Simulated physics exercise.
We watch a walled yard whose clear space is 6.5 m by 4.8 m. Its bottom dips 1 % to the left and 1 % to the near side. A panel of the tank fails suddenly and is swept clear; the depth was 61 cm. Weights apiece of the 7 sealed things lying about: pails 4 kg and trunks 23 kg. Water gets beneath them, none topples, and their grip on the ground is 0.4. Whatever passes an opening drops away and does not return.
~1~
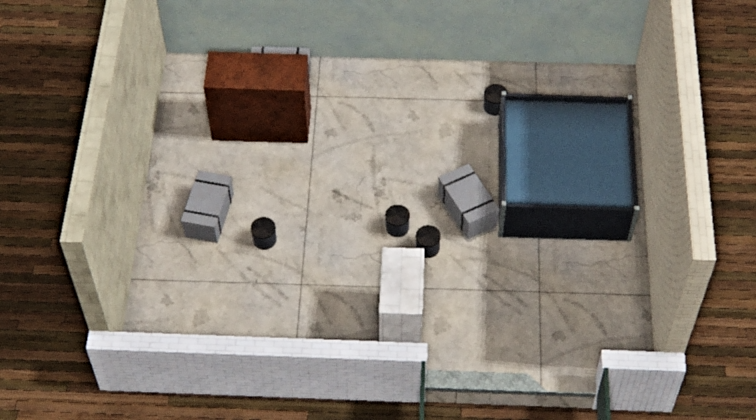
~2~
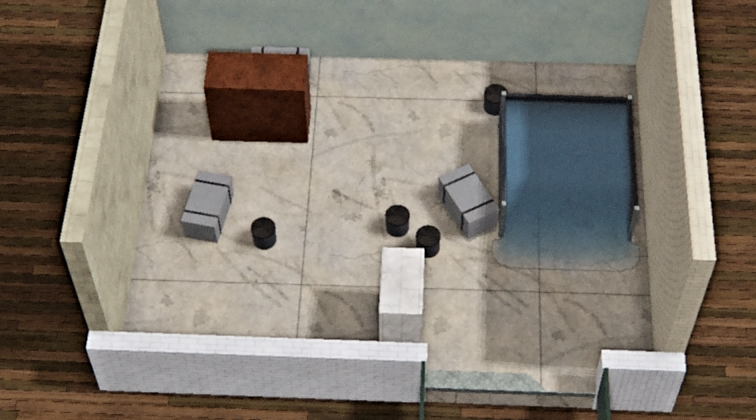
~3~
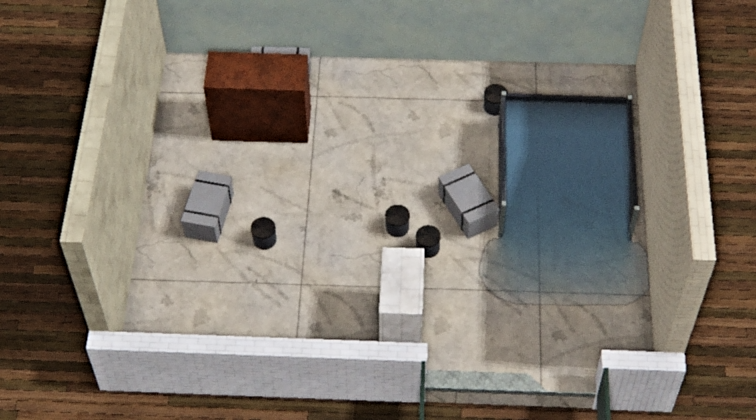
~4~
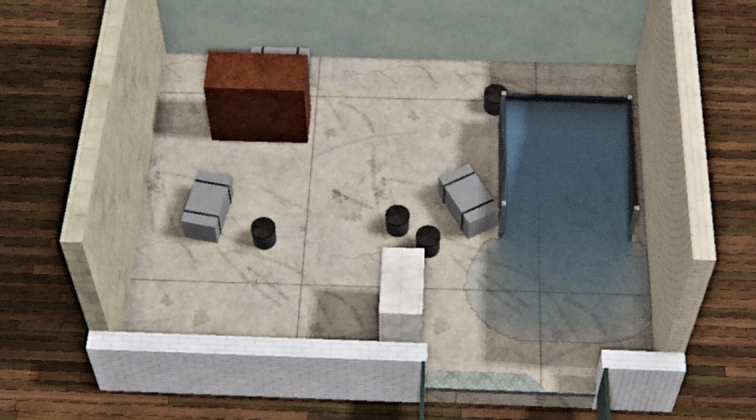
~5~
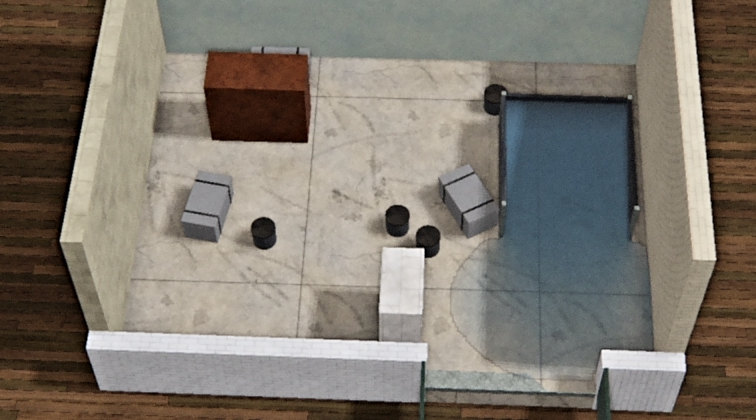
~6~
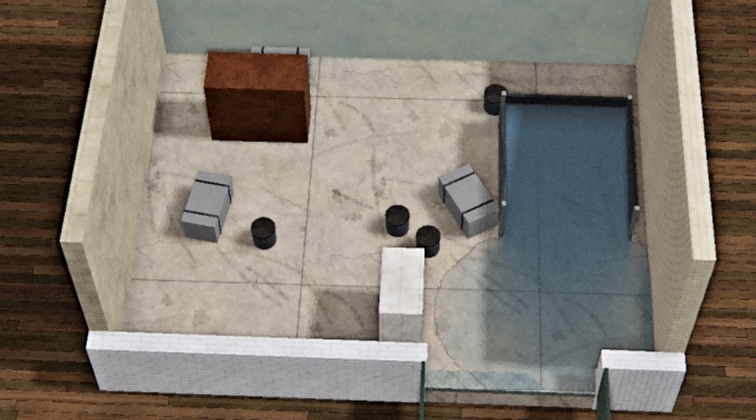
A blue tank of water on the right of a walled yard lost its near side, and the water spread out across the floor toward the front opening, while the boxes and dark pails stayed put.
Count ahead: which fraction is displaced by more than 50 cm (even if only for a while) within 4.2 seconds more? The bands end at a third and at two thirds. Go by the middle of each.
It is under a third.
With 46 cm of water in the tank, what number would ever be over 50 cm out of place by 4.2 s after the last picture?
Then 0.
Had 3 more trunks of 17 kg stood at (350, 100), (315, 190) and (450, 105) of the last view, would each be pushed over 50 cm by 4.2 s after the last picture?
In turn: Less, short of it, under.
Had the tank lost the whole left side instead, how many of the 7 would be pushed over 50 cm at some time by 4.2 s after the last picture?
In that case 6 of them.
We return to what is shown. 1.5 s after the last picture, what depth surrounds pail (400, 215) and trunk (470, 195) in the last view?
Roughly 0 and 0 cm.
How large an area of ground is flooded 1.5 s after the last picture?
Some 9.5 m2.
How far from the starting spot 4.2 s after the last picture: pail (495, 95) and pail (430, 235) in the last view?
In turn: 0 cm, 20 cm.
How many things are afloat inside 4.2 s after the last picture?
0 of them.
Then, 0.4 s after the last picture 0 of 7 are over 50 cm from their spots; 0 afloat.
Then, 1.5 s after the last picture 0 of 7 are over 50 cm from their spots; 0 afloat.
Then, 2.8 s after the last picture 0 of 7 are over 50 cm from their spots; 0 afloat.
Then, 4.2 s after the last picture 0 of 7 are over 50 cm from their spots, and 0 have been at some point; 0 afloat.
